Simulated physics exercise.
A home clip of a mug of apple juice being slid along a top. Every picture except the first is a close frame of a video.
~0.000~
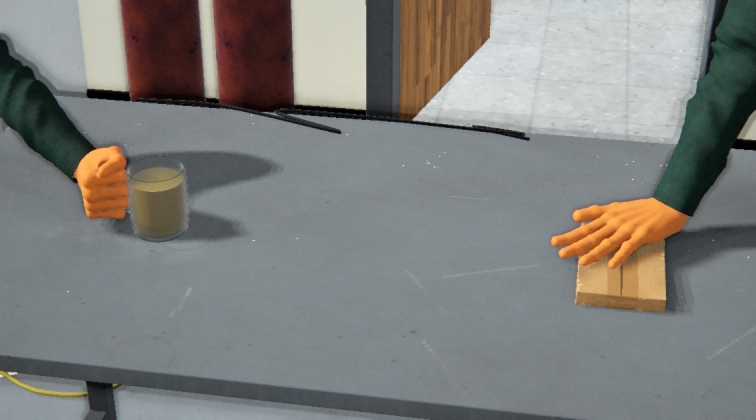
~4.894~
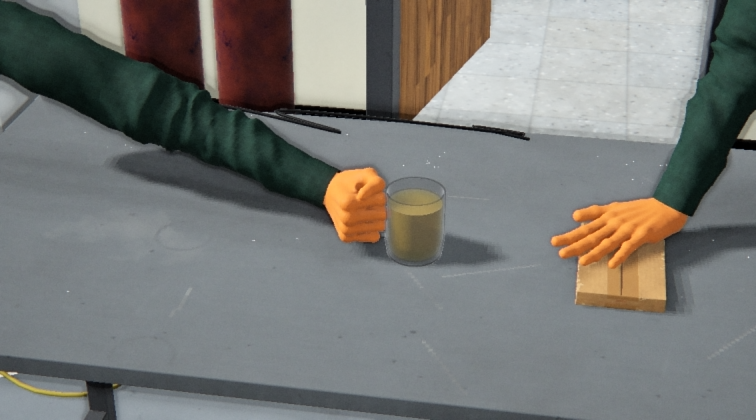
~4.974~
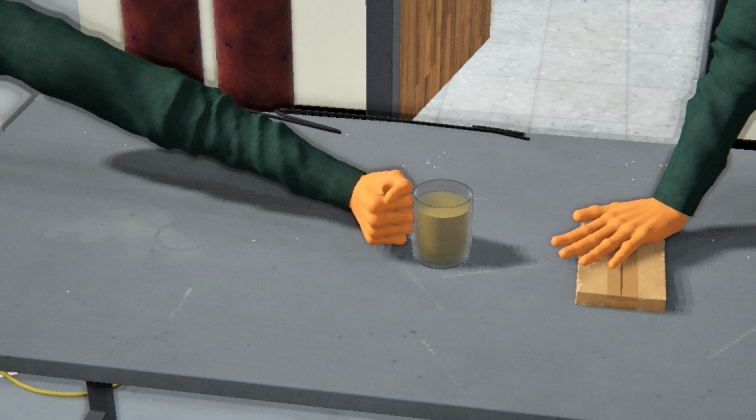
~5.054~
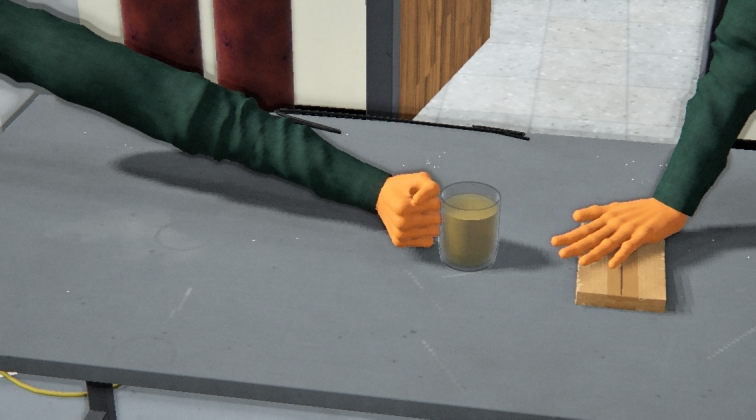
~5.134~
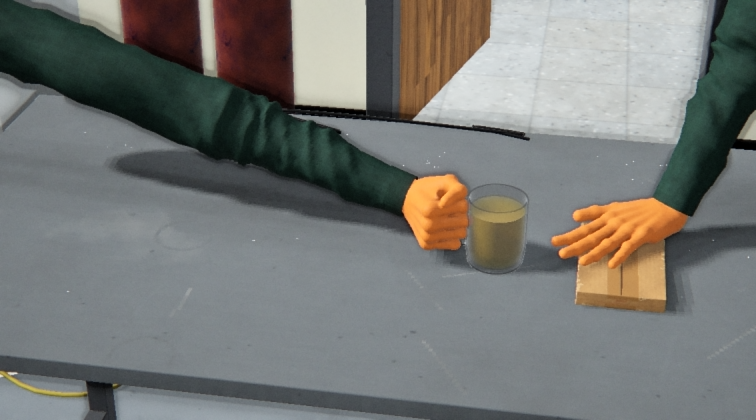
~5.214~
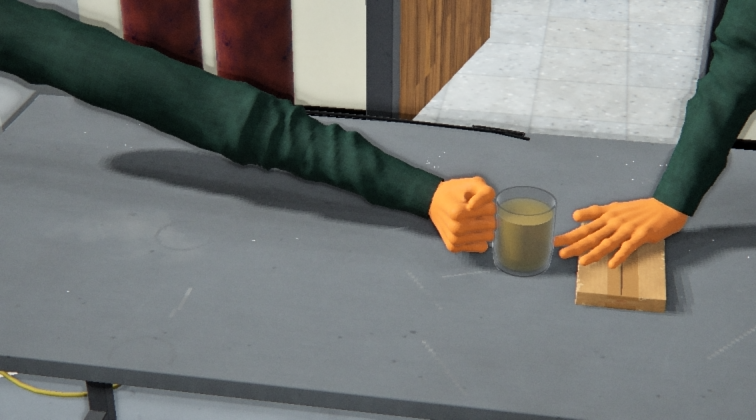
A green-sleeved arm with a closed orange fist slid a clear mug of apple juice rightward across a gray top, toward the other hand, which stayed flat on a small box.
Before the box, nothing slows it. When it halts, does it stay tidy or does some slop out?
It slops some out.
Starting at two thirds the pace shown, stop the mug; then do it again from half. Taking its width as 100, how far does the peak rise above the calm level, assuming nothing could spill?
The wave tops out at around 30 per cent of the width, and then at around 25 per cent.
Around 5.3 s, the mug meets the box.
Around 5.3 s, the apple juice surges up the wall; it has lost some.
Around 6.8 s, the mug stands at the box; it has lost some.
